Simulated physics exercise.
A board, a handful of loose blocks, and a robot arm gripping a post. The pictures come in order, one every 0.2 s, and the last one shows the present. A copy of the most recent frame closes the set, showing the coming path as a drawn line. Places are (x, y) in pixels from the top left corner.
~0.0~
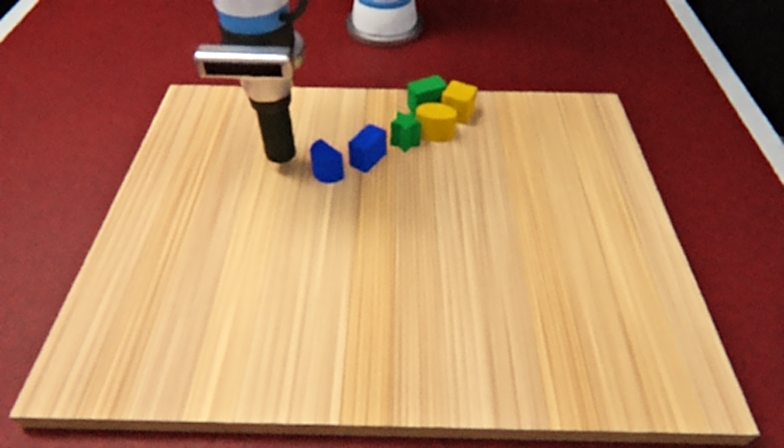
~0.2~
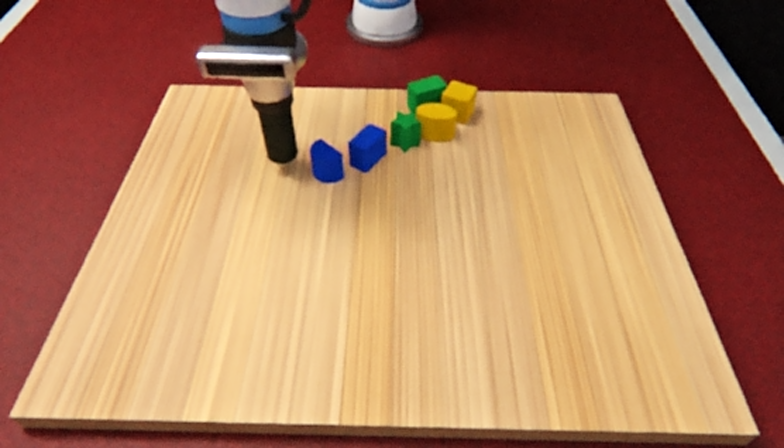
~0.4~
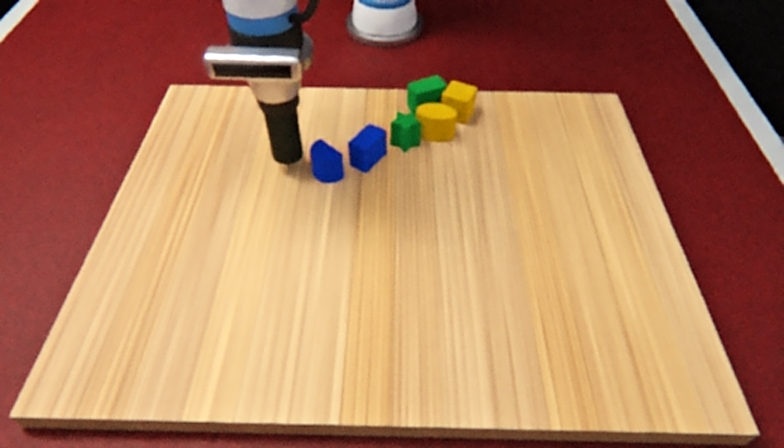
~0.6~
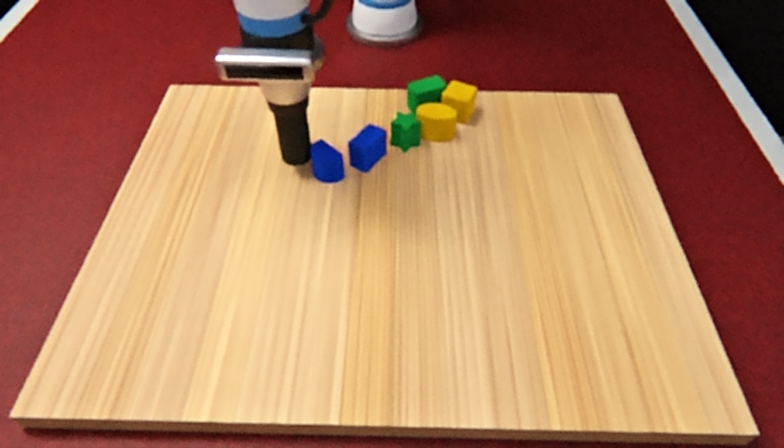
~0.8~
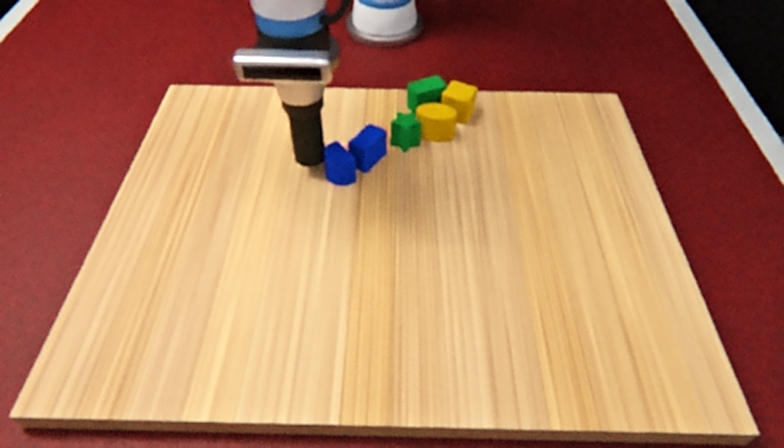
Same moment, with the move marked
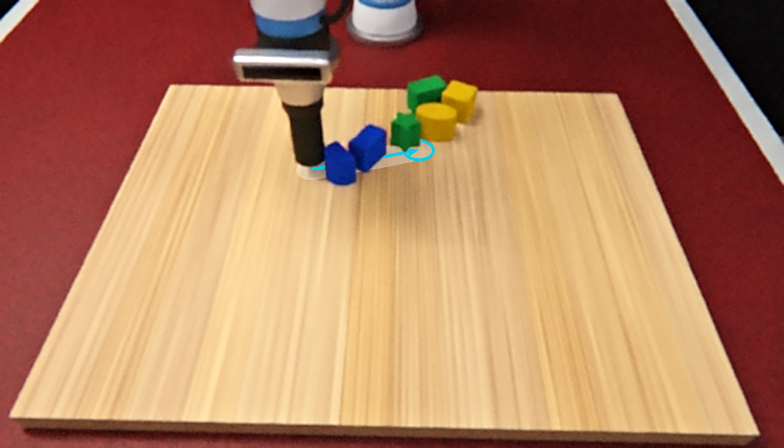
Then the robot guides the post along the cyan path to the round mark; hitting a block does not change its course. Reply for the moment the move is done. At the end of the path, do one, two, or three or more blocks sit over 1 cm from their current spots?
That's three or more.
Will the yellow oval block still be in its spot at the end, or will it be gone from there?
At the end of the path, it will have moved.
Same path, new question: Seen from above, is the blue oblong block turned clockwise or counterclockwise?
Against the clock.
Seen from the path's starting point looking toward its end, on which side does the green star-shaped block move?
Out to the left.
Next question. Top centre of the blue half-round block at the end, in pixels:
In the picture, that point is around (363, 159).
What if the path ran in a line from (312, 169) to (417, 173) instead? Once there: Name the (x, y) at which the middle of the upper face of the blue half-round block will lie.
By then it is at (403, 170).
Drawn move, in a line from (312, 169) to (419, 150).
The first path, step by step. One third of the way, post at (349, 151); blue half-round block at (361, 158), turned 30° clockwise; blue oblong block at (380, 136), turned 40° anticlockwise.
Two thirds of the way, post at (385, 144); blue half-round block at (363, 159), turned 40° clockwise; blue oblong block at (412, 133), turned 50° anticlockwise; green star-shaped block at (418, 114), turned 25° anticlockwise; yellow oval block at (444, 107).
At the end, post at (419, 138); blue half-round block at (363, 159), turned 40° clockwise; blue oblong block at (446, 131), turned 20° anticlockwise; green star-shaped block at (430, 108), turned 60° anticlockwise; yellow oval block at (453, 99), turned 25° clockwise.
